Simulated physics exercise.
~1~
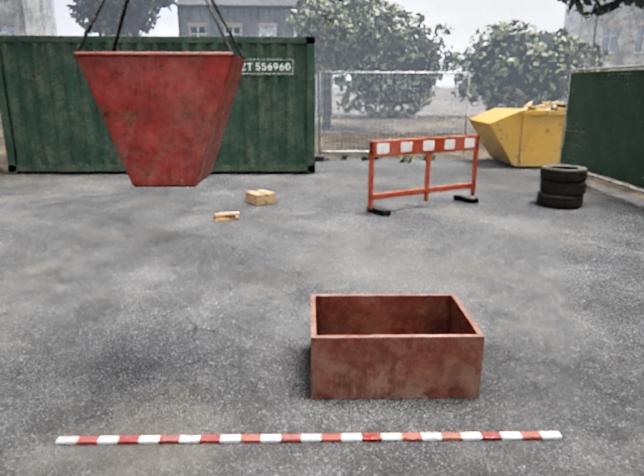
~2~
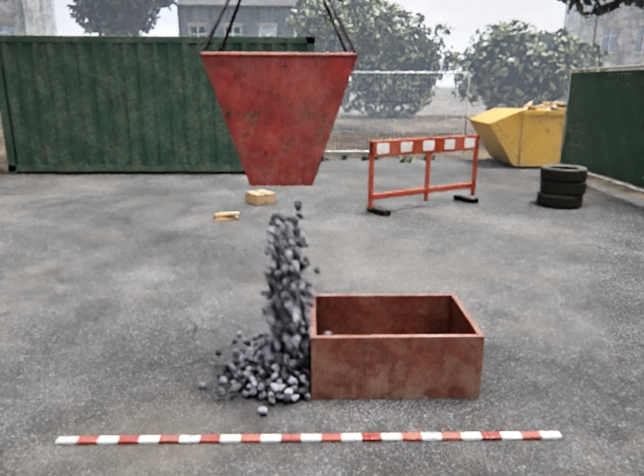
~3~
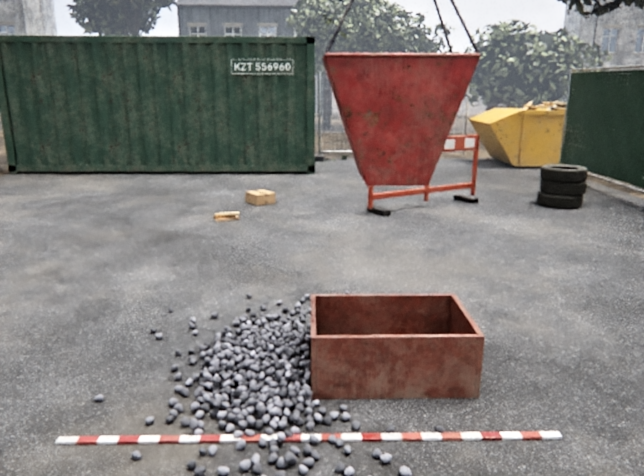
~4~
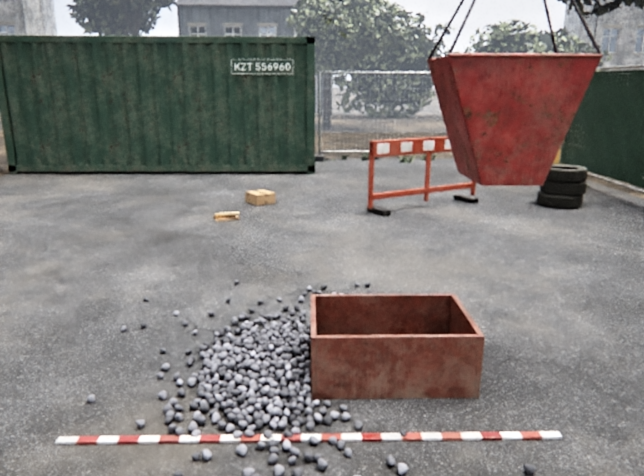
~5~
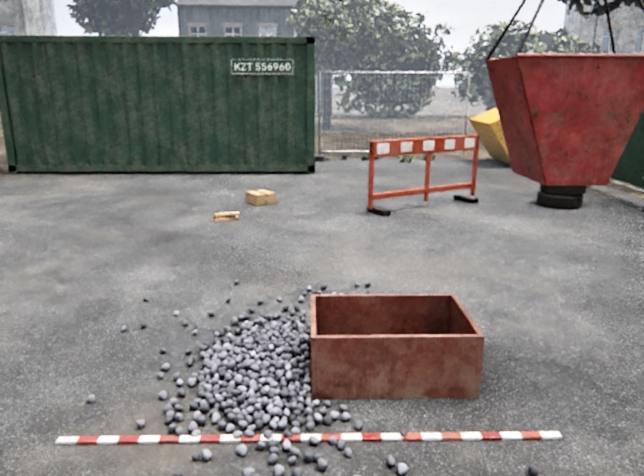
Paved yard with green container, red skip moving right and dumping grey stones, most piling left of the open bin.
